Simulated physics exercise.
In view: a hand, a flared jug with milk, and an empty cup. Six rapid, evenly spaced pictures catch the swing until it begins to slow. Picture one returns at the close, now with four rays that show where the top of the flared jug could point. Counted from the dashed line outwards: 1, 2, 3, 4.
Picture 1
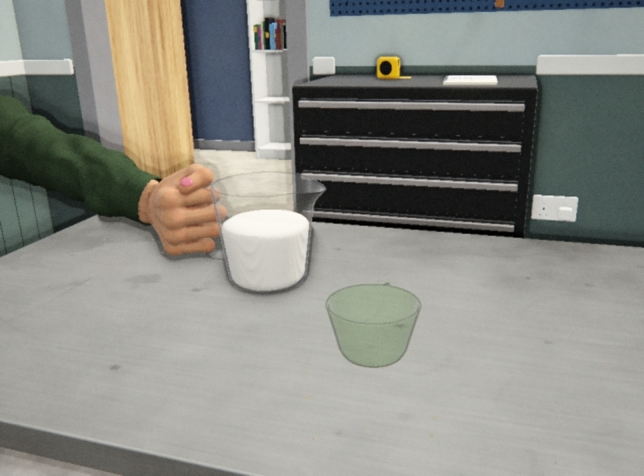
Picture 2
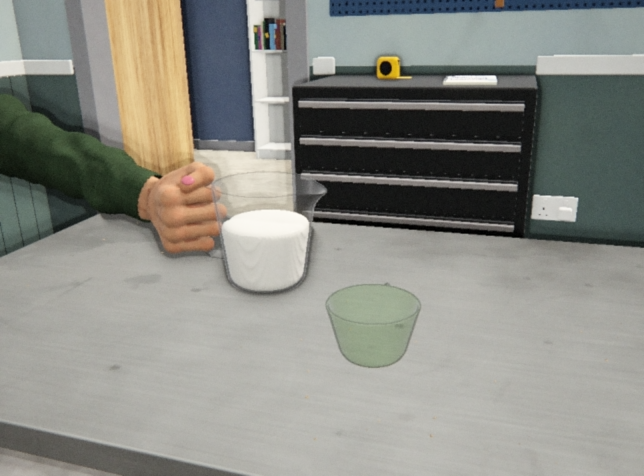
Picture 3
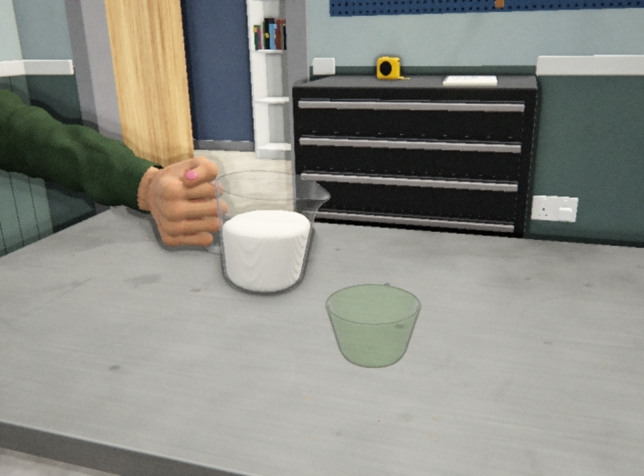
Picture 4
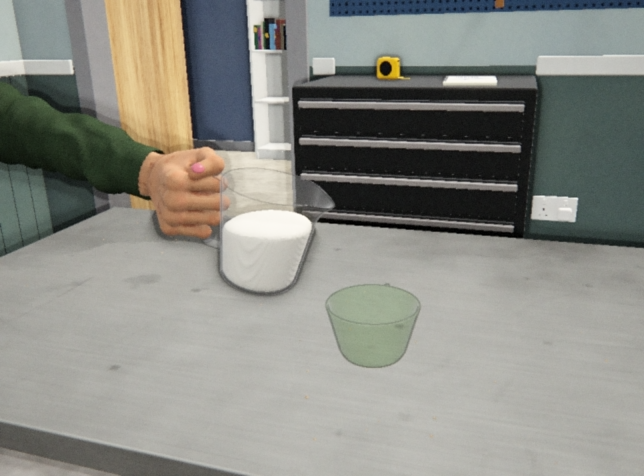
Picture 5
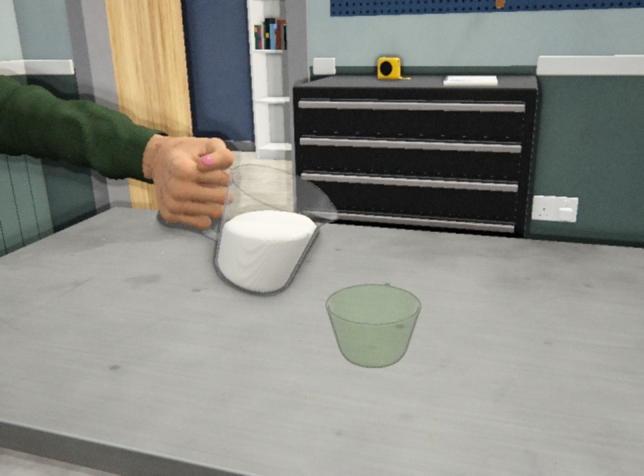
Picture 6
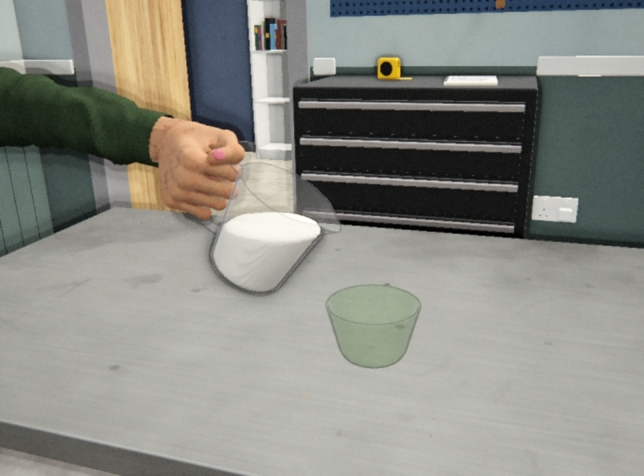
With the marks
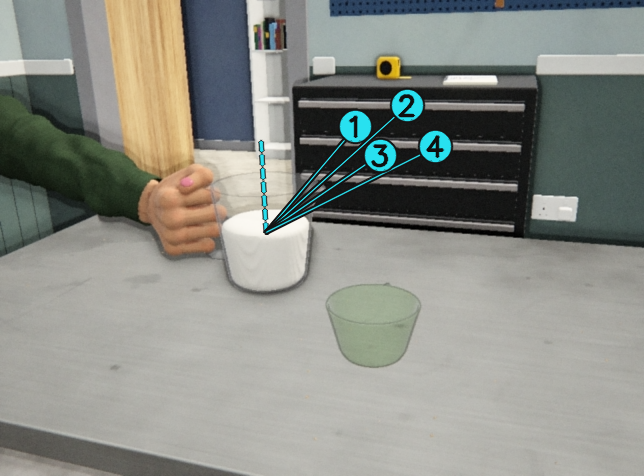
At the start, a hand in a green sleeve holds a clear jug of white liquid upright above a grey table, with an empty greenish cup to its right. After a brief stillness, the hand rises slightly and steadily tilts the jug rightward, the liquid shifting toward its lip but staying inside.
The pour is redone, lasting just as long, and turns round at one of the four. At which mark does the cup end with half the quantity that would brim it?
It is 4.
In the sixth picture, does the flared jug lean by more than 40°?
No.
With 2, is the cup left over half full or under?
Under half.
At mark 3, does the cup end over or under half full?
Under half.
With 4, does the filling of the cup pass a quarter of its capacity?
Yes, clearly.
In cyan, 1 at (344, 140); 2 at (394, 116); 3 at (365, 164); 4 at (420, 154).
With 1, the cup ends with about 5 % of what it can hold.
With 2, the cup ends with about 15 % of what it can hold.
With 3, the cup ends with about 32 % of what it can hold.
With 4, the cup ends with about 50 % of what it can hold.
